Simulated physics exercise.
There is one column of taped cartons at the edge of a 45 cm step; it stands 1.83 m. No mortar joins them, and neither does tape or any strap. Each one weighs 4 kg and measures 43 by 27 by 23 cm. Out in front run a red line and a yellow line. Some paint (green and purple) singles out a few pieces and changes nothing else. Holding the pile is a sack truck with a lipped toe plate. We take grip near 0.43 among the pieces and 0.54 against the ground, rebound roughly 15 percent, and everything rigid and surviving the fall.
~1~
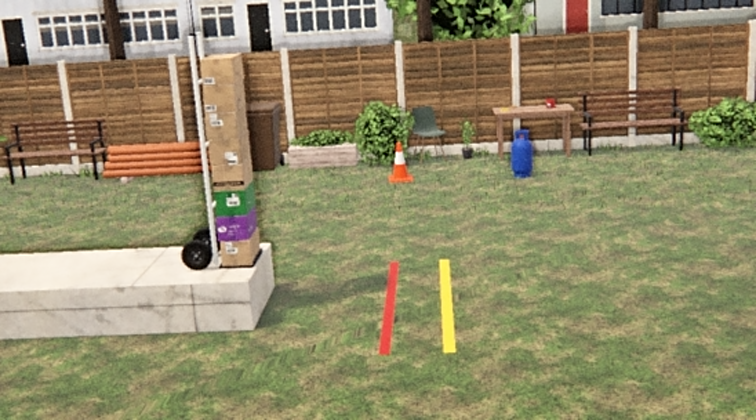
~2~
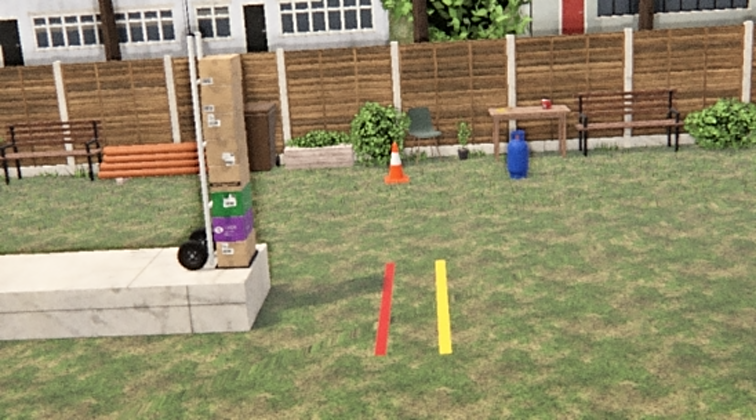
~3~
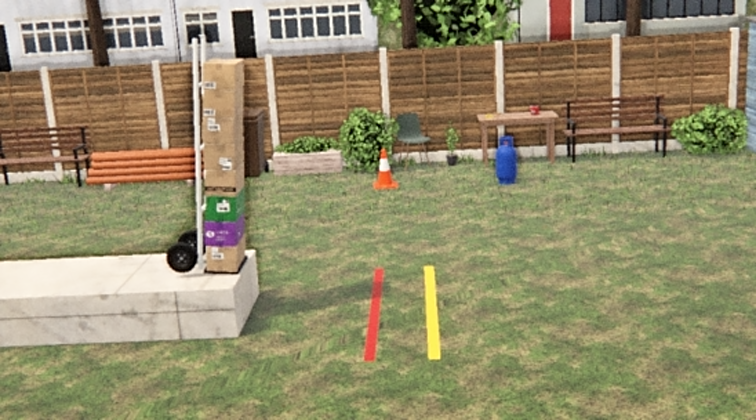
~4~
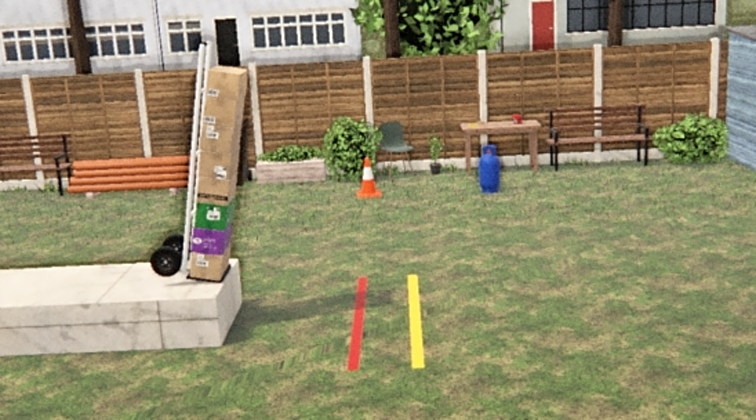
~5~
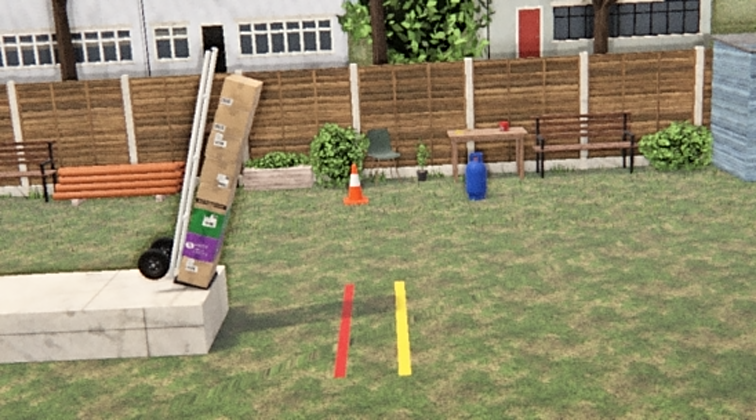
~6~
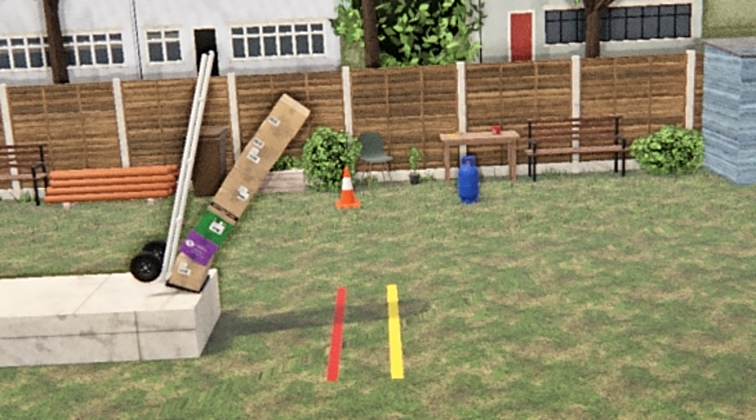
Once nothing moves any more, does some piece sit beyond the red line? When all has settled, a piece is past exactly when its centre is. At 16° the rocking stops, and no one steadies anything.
The outcome is a piece beyond the line.
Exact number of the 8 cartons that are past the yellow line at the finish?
Number past the line: 1.
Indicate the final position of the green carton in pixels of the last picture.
It settles close to (271, 317) in the last view.
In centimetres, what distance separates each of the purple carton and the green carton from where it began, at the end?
Well, the purple finishes 80 cm from where it began, while the green finishes 120 cm from its start.
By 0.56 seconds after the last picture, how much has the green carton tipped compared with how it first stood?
Its tilt comes to about 120° at that moment.
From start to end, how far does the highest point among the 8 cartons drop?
Drop: Around 155 cm.
Then, 0.12 s after the last picture, none of the 8 cartons past the red line, 8 disturbed; green carton leaning 51°; purple carton leaning 51°.
Then, 0.32 s after the last picture, 2 of the 8 cartons past the red line; purple carton on its side; green carton on its side.
Then, 0.56 s after the last picture, 3 of the 8 cartons past the red line; purple carton upside down; green carton on its side.
At rest, 3 of the 8 cartons past the red line; purple carton upside down; green carton on its side. The farthest middle lies 72 cm beyond that line. As the last picture would show them, middles, purple carton near (236, 320), green carton near (271, 317).
